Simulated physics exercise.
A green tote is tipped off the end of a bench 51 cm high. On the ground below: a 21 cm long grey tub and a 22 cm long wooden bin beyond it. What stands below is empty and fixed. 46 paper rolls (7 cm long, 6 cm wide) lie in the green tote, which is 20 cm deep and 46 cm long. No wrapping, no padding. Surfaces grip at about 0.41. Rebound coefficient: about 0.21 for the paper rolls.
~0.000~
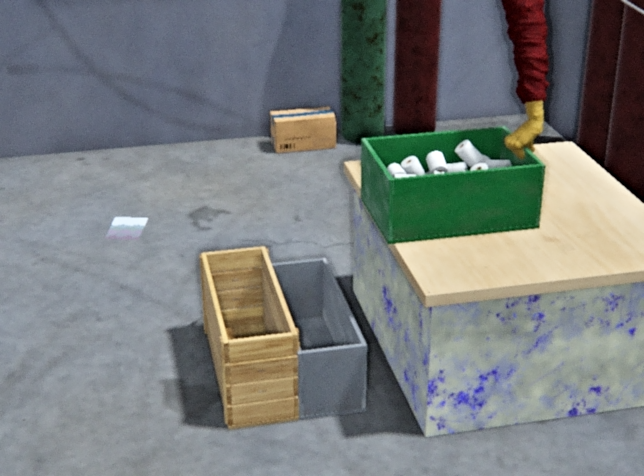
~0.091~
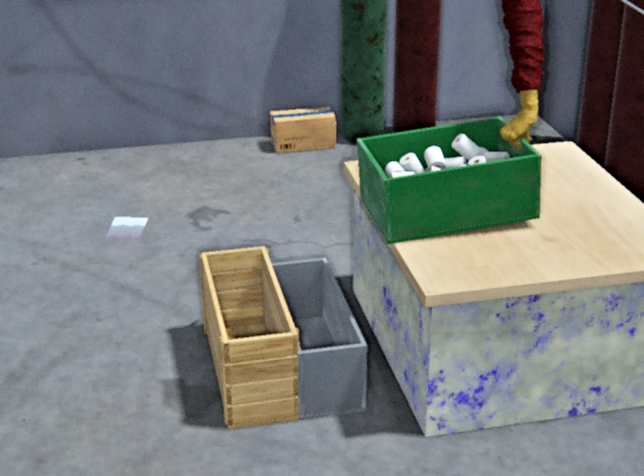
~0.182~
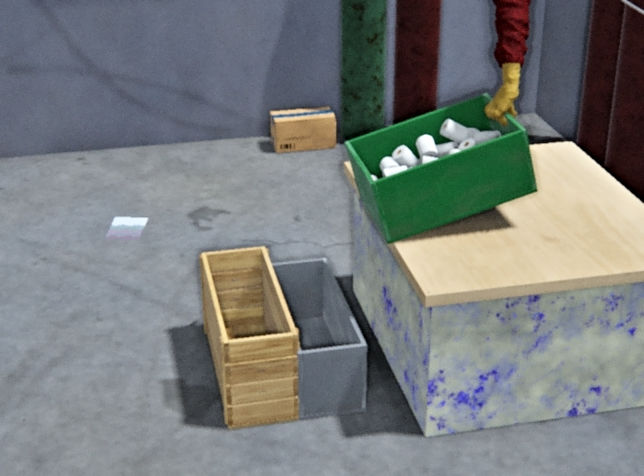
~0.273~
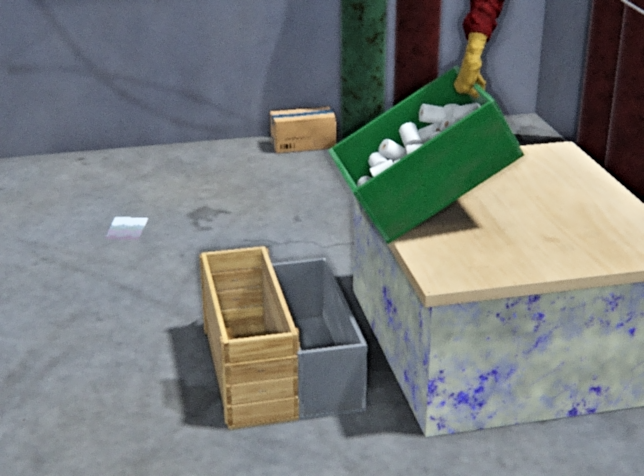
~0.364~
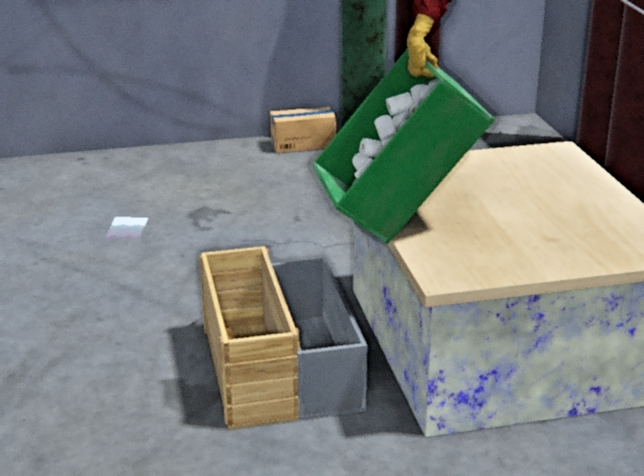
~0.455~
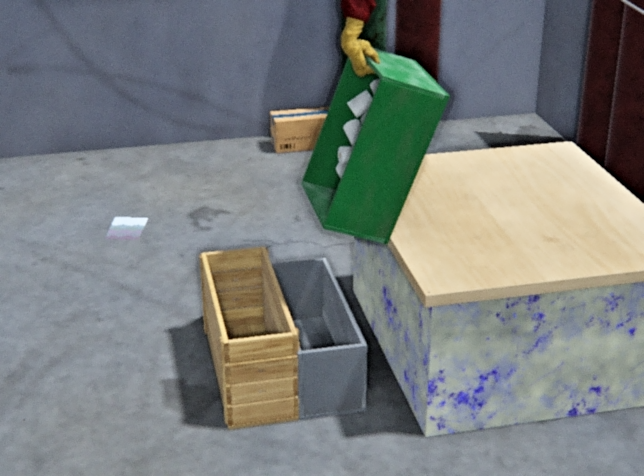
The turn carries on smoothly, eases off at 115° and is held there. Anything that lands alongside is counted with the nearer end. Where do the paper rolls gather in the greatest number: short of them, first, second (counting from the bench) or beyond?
It is the wooden bin, the second one.
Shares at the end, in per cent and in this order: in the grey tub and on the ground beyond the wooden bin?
About 15 and 20 per cent.
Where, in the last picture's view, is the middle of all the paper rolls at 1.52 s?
Near (245, 359).
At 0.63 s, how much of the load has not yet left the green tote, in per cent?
About 100 per cent.
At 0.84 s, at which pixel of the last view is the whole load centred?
Around (257, 274).
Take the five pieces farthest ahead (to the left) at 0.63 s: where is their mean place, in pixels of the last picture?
Around (293, 161).
After 0.63 s, tilt 102°; 45 still in the green tote and 1 in the air.
After 0.84 s, tilt 115°; 12 still in the green tote, 13 in the wooden bin and 21 in the air.
After 1.14 s, tilt 115°; 2 still in the green tote, 3 in the grey tub, 26 in the wooden bin, 7 on the ground beyond the wooden bin and 8 in the air.
When it is over (at 1.52 s), 7 in the grey tub, 29 in the wooden bin and 10 on the ground beyond the wooden bin.
